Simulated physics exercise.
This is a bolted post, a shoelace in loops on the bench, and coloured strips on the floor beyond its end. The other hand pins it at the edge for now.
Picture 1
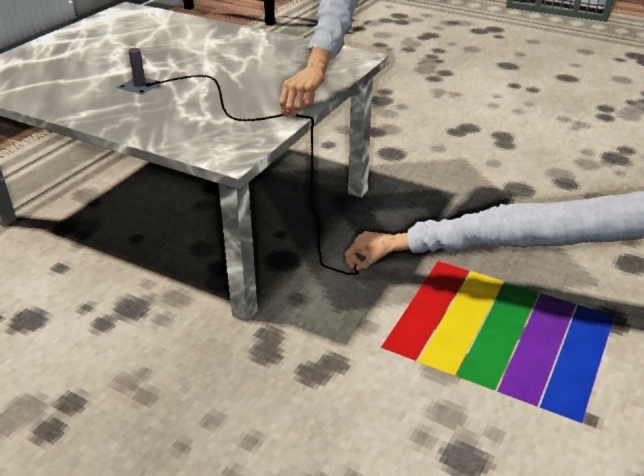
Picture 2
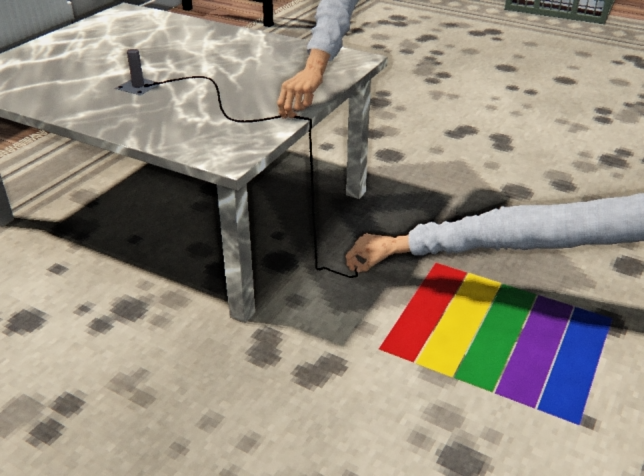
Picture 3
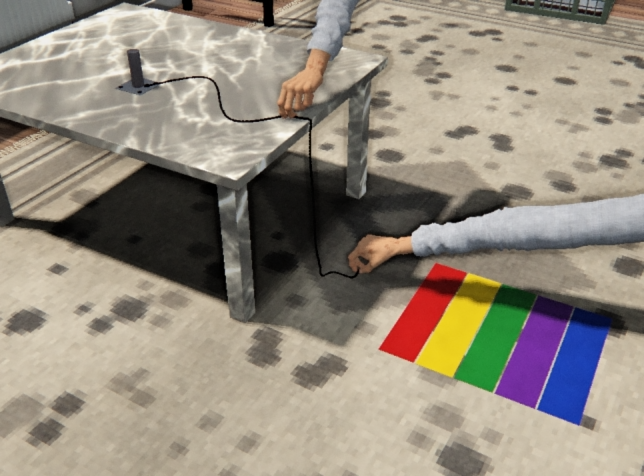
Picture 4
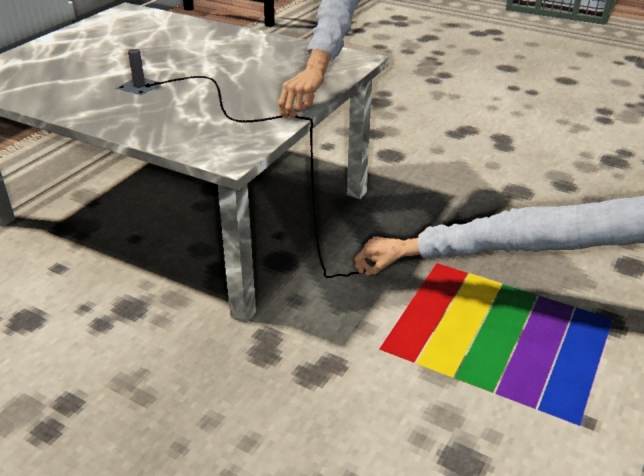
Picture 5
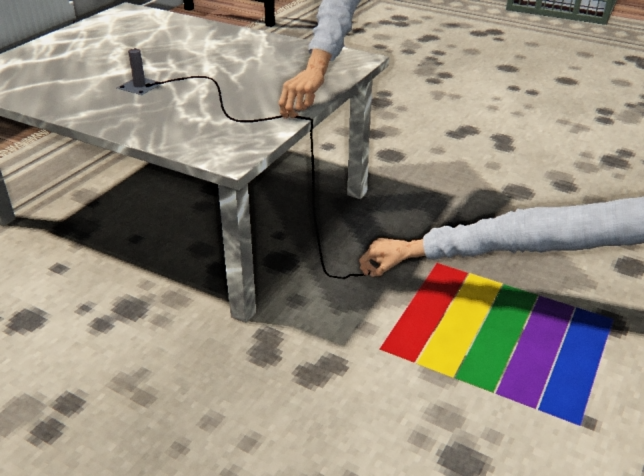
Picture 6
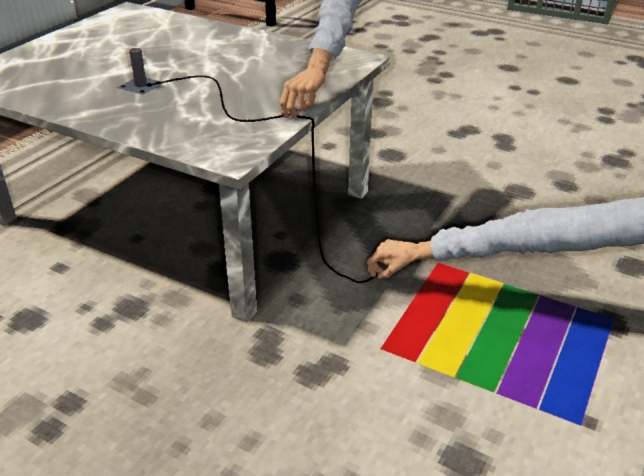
A hand near the floor drew the end of a dark lace slightly to the right, toward the coloured strips, while another hand pinned it at the table's edge and barely moved.
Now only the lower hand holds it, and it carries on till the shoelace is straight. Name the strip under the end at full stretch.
Over purple.
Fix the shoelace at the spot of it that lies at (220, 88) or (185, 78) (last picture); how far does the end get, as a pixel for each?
About (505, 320) and (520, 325).
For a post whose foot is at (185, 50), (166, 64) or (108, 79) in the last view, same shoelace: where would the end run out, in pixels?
About (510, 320), (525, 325) and (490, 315).
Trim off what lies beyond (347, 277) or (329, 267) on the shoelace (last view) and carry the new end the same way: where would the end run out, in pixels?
Try by try, around (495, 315) and (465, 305).
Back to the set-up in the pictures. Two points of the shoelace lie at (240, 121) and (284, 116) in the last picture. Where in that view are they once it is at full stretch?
They go to (305, 120) and to (338, 152).
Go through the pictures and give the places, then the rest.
In the first frame, end (355, 266); red (409, 336); yellow (446, 350); green (485, 364); purple (525, 379); blue (568, 394).
In the second frame, end (356, 269); shoelace through (179, 79) (219, 95) (243, 122) (310, 131) (313, 199) (317, 260).
In the third frame, end (358, 270).
In the fourth frame, end (365, 271); shoelace through (180, 79) (220, 95) (244, 122) (311, 131) (313, 199) (321, 260).
In the fifth frame, end (370, 273).
In the sixth frame, end (377, 275); shoelace through (182, 79) (221, 94) (245, 121) (312, 131) (316, 198) (324, 260).
Soon after, end near (472, 307); over yellow.
Then, end near (518, 323); over green.
At full stretch, end near (544, 332); over purple. The end stops over the purple strip.
